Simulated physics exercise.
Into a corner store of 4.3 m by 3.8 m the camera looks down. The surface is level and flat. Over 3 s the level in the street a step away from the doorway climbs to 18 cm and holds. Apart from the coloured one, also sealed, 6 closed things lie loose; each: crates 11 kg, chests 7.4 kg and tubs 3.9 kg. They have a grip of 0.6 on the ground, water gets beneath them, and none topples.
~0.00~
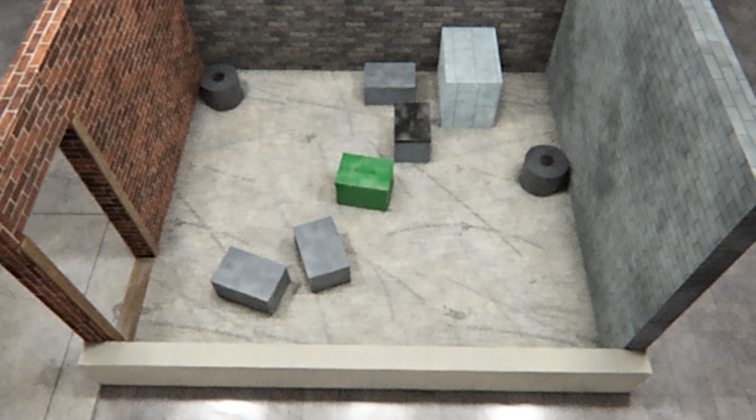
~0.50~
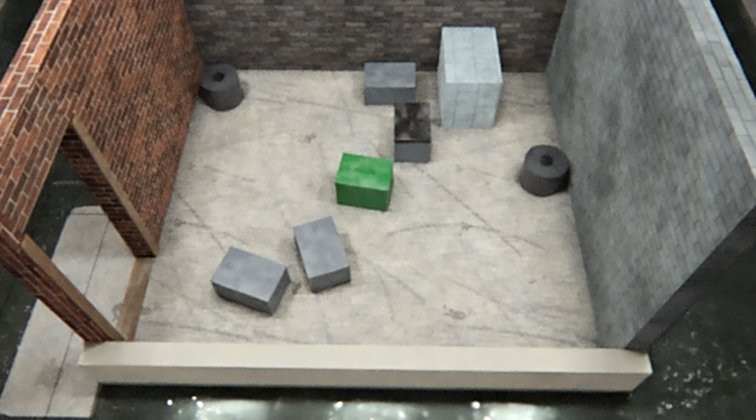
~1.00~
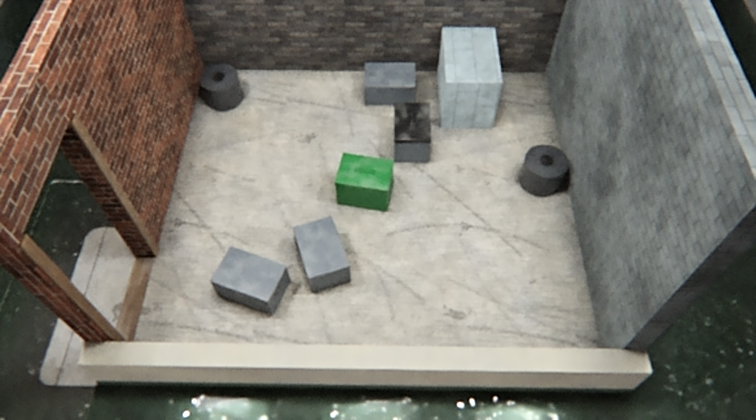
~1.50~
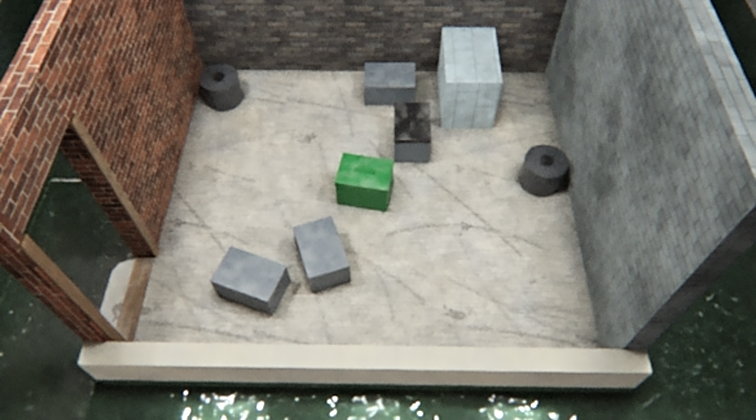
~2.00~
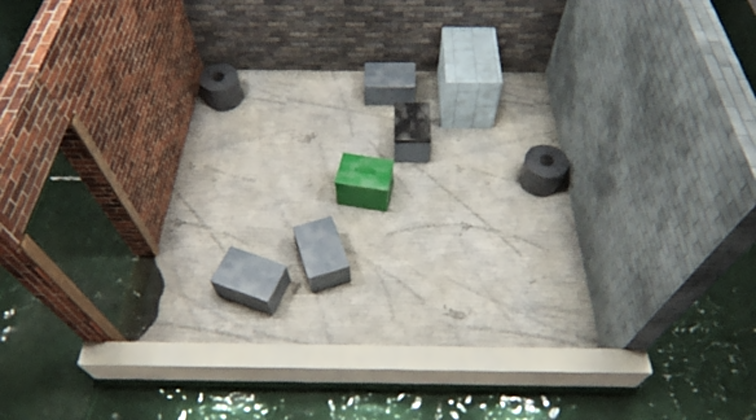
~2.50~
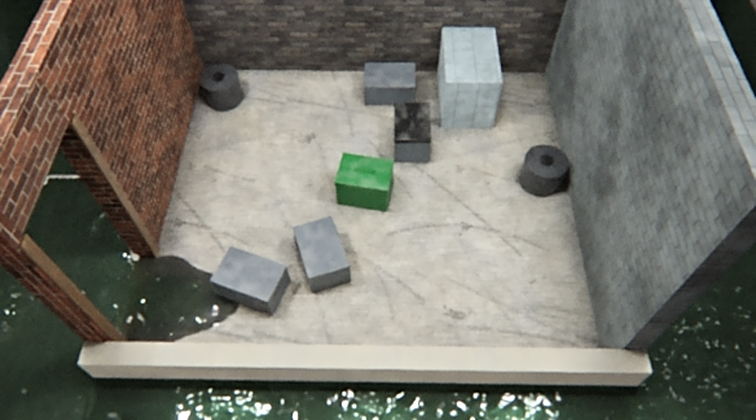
A walled corner store with a pale, scuffed floor, red brick on the left and grey walls behind and to the right, is seen from above by a still camera. A green chest sits mid-floor among grey chests, a dark-topped one, a taller pale one and two dark tubs. Dark green water surrounds the building, then spreads through the left doorway, while every object stays put.
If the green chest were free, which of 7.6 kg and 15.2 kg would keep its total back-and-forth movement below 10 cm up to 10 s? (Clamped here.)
I reckon only the heavier ballast is ample.
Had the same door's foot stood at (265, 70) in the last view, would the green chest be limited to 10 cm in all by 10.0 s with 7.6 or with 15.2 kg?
Under that change the large mass is required.
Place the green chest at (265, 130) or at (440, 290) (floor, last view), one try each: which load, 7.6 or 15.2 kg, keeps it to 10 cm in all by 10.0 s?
The first time the lesser option suffices; the second time both options come up short.
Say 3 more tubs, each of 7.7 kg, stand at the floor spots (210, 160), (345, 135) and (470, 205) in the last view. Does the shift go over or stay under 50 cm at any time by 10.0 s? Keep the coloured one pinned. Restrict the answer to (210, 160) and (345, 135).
In order: Within the mark, within the mark.
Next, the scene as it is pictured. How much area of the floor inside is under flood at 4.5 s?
Some 6.0 m2 of it.
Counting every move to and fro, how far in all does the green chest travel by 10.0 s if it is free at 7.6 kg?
It would cover some 60 cm all told.
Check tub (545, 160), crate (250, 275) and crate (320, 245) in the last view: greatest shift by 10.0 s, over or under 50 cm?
Exceeded, Exceeded, Exceeded, in that order.
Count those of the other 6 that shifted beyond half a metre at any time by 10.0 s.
I count 3.
After 3.5 s the green chest would be 0 cm from its start with 7.6 kg and 0 cm from its start with 15.2 kg; 0 cm of water round it then.
After 4.5 s the green chest would be 0 cm from its start with 7.6 kg and 0 cm from its start with 15.2 kg; 2 cm of water round it then.
After 7.0 s the green chest would be 40 cm from its start with 7.6 kg and 1 cm from its start with 15.2 kg; 4 cm of water round it then.
After 10.0 s the green chest would be 61 cm from its start with 7.6 kg and 1 cm from its start with 15.2 kg; 5 cm of water round it then.
